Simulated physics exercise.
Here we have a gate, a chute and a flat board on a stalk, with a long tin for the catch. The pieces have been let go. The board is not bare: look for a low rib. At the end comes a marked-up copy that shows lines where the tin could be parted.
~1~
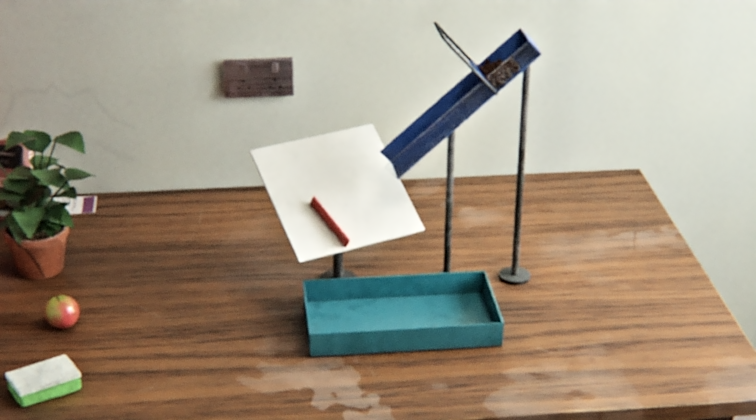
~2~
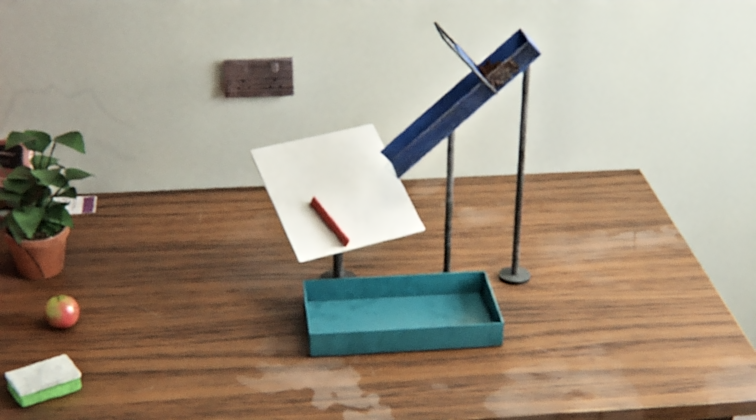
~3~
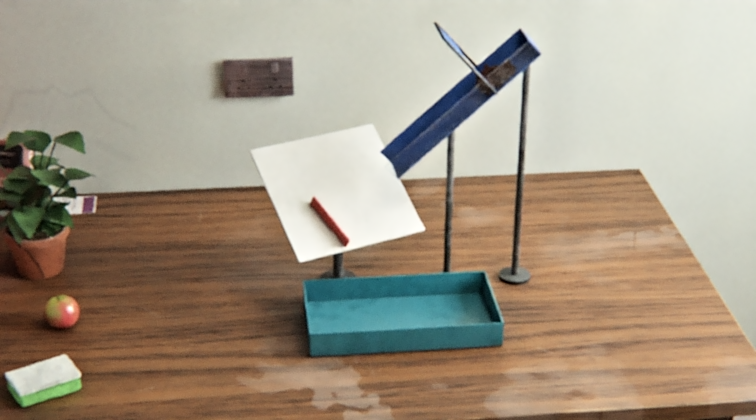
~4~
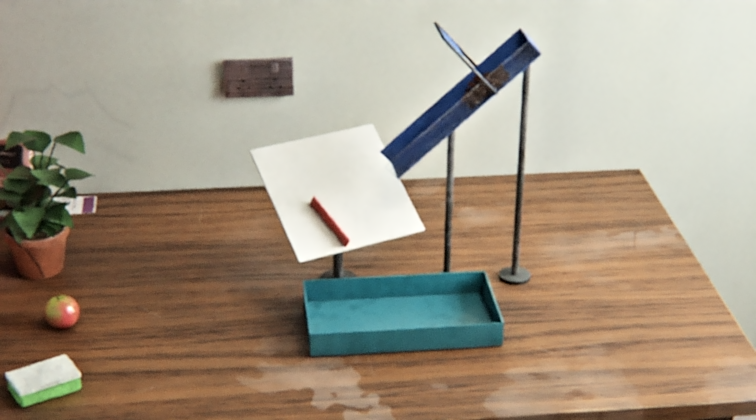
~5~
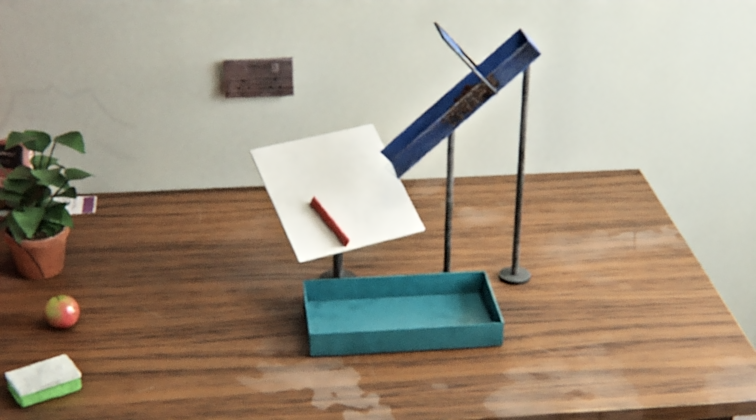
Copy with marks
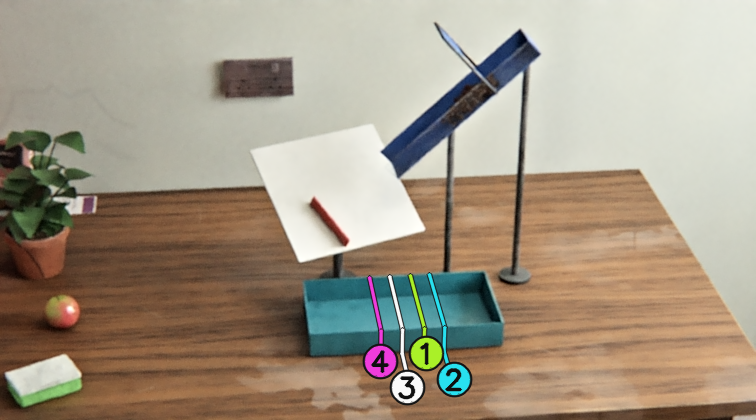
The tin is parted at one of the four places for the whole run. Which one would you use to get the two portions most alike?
4 beats the others.
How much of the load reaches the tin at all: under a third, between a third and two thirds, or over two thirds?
About that: Over two thirds.
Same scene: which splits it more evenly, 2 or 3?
3.
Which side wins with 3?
Left.
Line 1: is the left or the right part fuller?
The left side.
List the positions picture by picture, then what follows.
In the first picture, load behind the gate at (498, 72), allspice berries; lip of the chute at (395, 172), sloping fairly steeply.
In the second picture, middle of the board at (338, 190), tilted fairly steeply; middle of its low edge at (364, 245); of its high edge at (312, 137).
In the third picture, front corners of the tin at (311, 334) and (503, 323), empty; front of the load at (478, 86).
In the fourth picture, middle of the load at (483, 86); its front at (464, 100), about a quarter of the way to the lip; rib from (314, 196) to (350, 240).
In the fifth picture, middle of the load at (474, 98); its front at (443, 121), about half of the way to the lip.
On the marked copy, line 1 crosses the front rim at (424, 327); line 2 crosses the front rim at (444, 326); line 3 crosses the front rim at (402, 329); line 4 crosses the front rim at (380, 330).
For line 1, of what is caught, nearly all on the left of the divider, a stray few on the right.
For line 2, of what is caught, all on the left of the divider, none on the right.
For line 3, of what is caught, most on the left of the divider, a small part on the right.
For line 4, of what is caught, about a third on the left of the divider, about two thirds on the right.
